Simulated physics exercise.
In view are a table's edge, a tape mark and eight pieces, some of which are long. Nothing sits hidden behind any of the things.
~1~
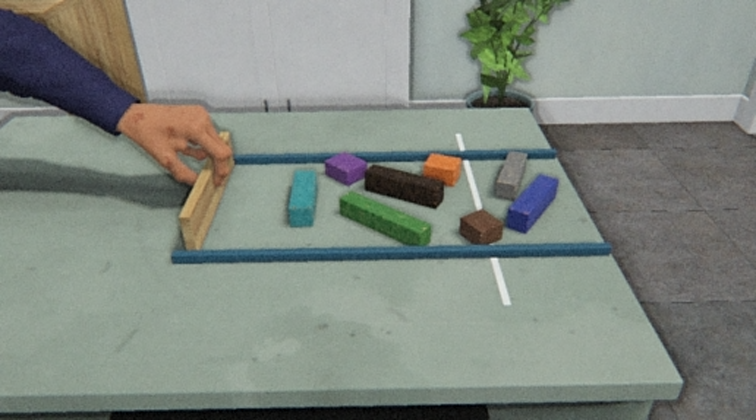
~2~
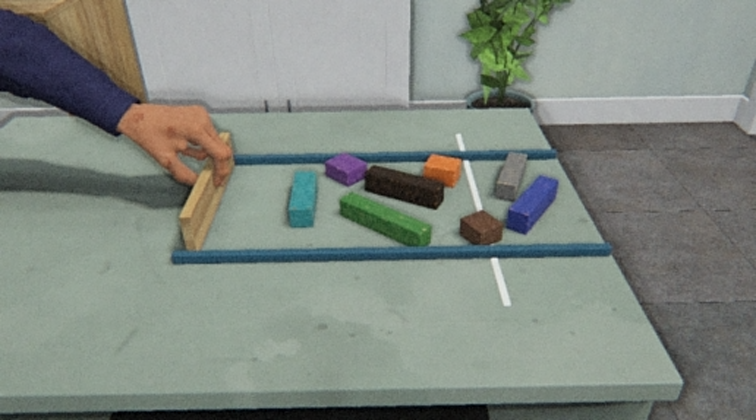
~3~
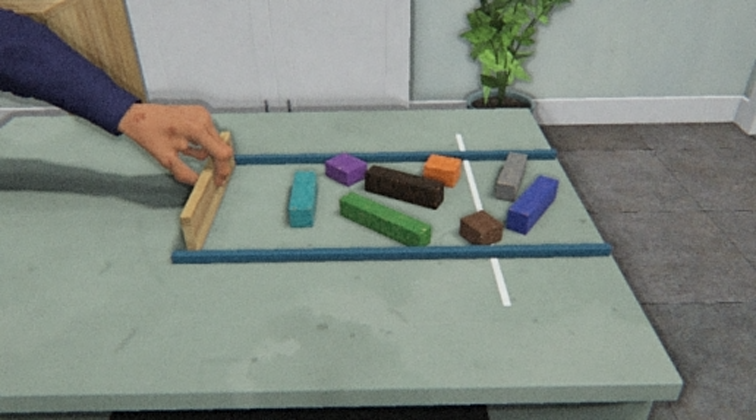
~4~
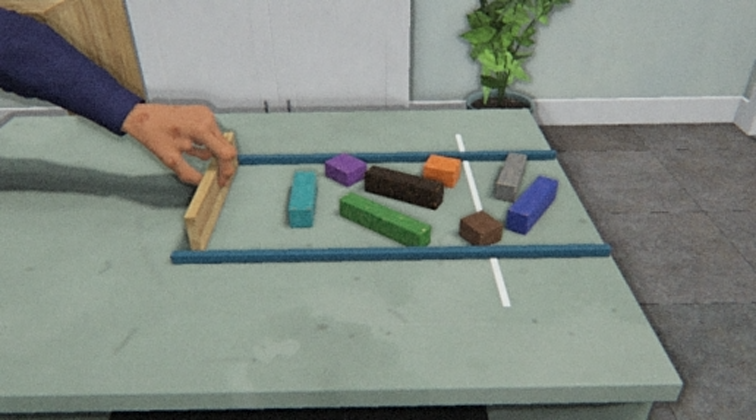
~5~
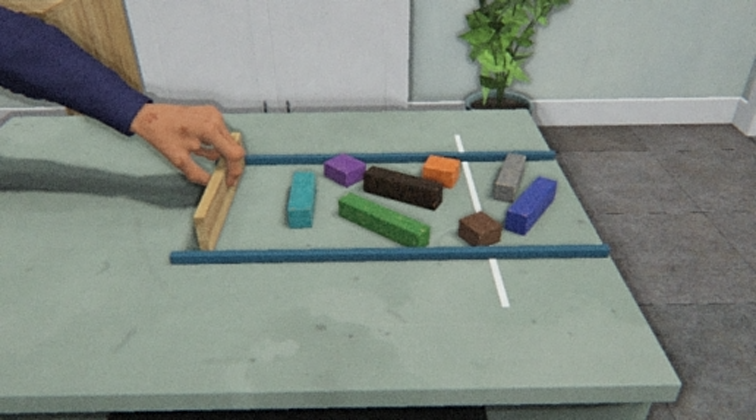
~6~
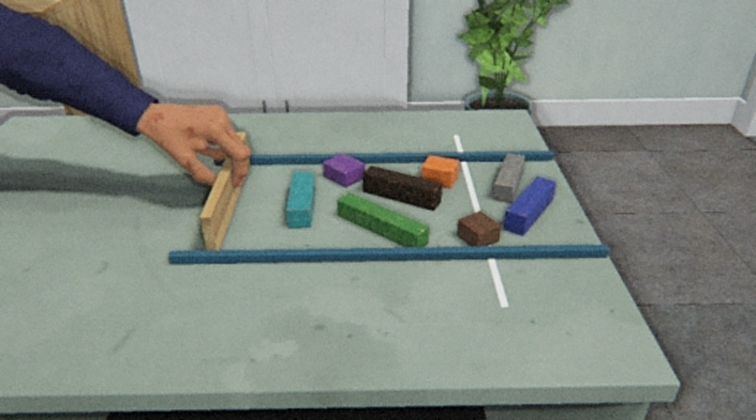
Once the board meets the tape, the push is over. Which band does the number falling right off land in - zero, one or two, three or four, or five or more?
Not one drops.
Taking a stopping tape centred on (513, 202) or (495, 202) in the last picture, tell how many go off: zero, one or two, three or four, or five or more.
Falls: One or two, then 1 or 2.
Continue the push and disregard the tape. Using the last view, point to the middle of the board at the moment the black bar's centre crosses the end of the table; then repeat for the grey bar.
Near (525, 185), then near (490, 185).
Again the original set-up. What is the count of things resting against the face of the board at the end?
That would be 2 of them.
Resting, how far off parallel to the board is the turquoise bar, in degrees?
Some 0 degrees.
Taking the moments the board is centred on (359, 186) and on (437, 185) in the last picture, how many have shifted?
The first number is 4, the next one 8.
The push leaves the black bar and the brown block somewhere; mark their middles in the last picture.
The black bar comes to rest at (525, 187), and the brown block comes to rest at (547, 235).
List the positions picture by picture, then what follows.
In the first frame, blue bar (533, 203); grey bar (512, 175); brown block (481, 229); board (210, 187); tape (477, 201).
In the second frame, grey bar (512, 176); green bar (384, 220).
In the third frame, brown block (481, 229); black bar (404, 187).
In the fourth frame, blue bar (533, 204); turquoise bar (303, 198).
In the fifth frame, grey bar (511, 177); purple block (345, 170).
In the sixth frame, blue bar (531, 205); grey bar (509, 177); brown block (479, 230); board (228, 188); tape (475, 202).
Soon after, none off yet; blue bar at rest near (531, 205); grey bar at rest near (509, 177); brown block at rest near (479, 230).
In the end, the number that fall off is zero.
